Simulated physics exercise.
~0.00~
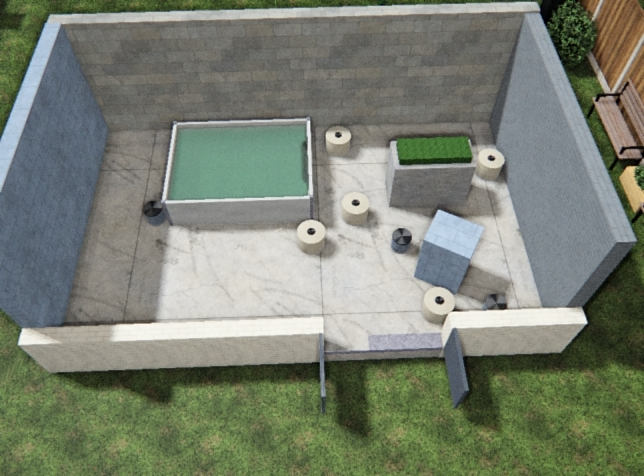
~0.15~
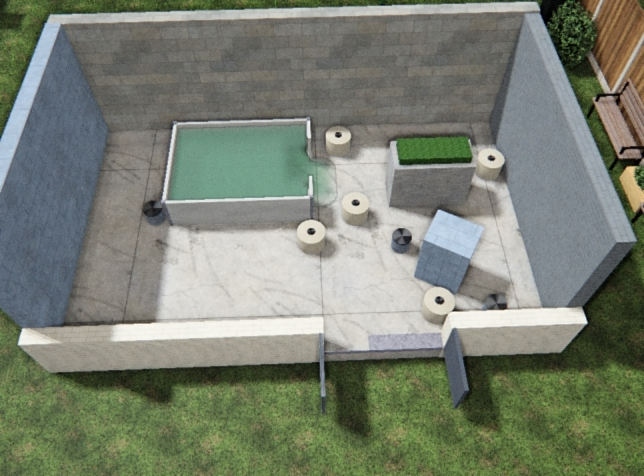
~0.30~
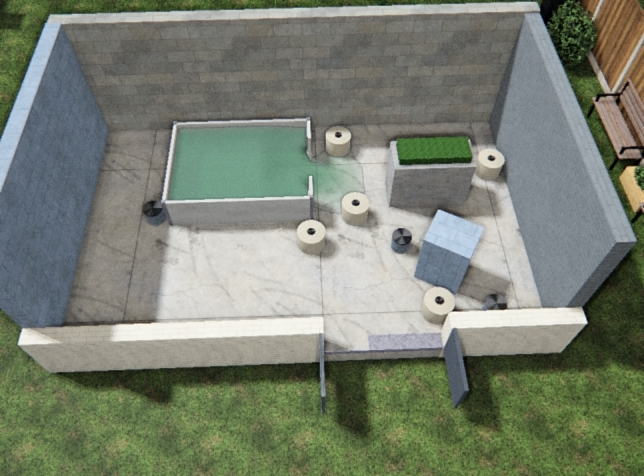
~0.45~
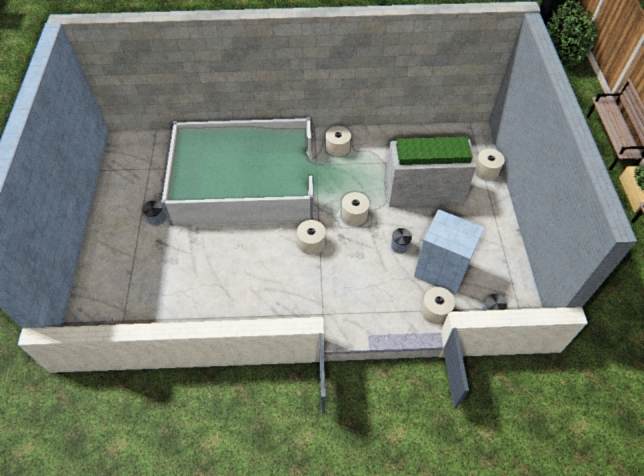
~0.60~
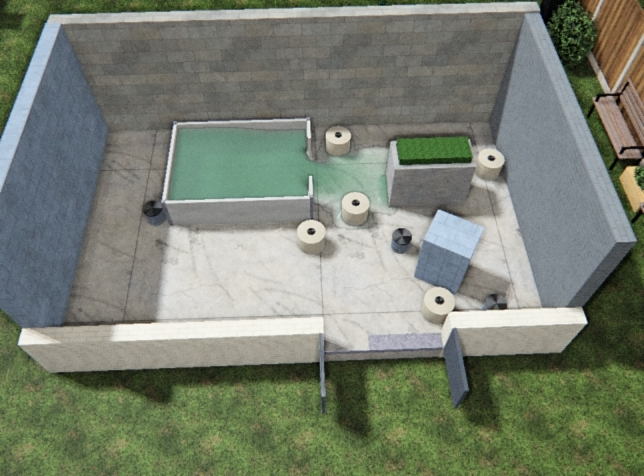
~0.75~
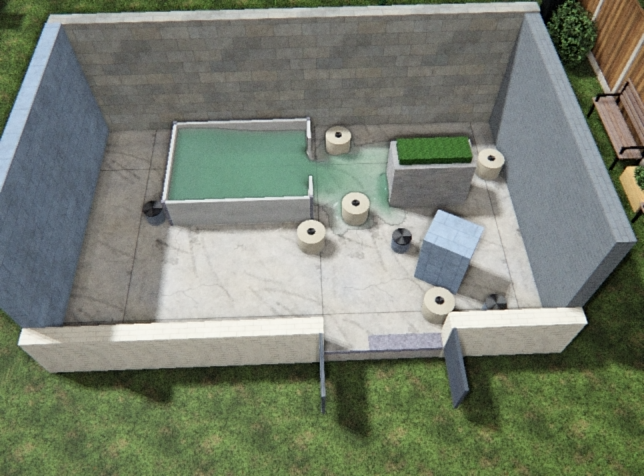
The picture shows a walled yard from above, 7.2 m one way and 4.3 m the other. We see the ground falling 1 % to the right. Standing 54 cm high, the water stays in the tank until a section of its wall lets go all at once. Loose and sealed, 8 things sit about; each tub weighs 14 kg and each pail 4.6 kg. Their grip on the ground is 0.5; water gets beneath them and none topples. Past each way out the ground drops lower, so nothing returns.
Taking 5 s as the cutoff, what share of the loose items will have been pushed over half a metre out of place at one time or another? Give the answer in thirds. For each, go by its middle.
One to two thirds.
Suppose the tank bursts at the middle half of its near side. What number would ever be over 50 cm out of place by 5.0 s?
Result: 3 of them.
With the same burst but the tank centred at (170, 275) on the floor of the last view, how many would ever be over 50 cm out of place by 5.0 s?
So the tally would be 6.
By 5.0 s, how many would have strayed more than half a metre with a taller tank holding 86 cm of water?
In that case the number is 5.
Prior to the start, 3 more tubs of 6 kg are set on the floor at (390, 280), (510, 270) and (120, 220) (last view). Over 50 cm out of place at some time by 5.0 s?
So it's gets above, then gets above, then stays below.
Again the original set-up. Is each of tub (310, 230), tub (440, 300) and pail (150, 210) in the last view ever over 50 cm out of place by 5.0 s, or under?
Listed in sequence: Lower; lower; lower for the last.
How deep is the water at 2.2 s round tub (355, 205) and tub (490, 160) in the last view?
I'd estimate 4 cm for the first and 8 cm for the second.
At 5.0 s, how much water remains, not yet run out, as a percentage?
Somewhere near 94 percent, give or take.
After 1.1 s 0 of 8 are over 50 cm from their spots; 0 afloat.
After 2.2 s 2 of 8 are over 50 cm from their spots; 0 afloat.
After 3.5 s 3 of 8 are over 50 cm from their spots; 1 afloat.
After 5.0 s 4 of 8 are over 50 cm from their spots, and 4 have been at some point; 1 afloat.
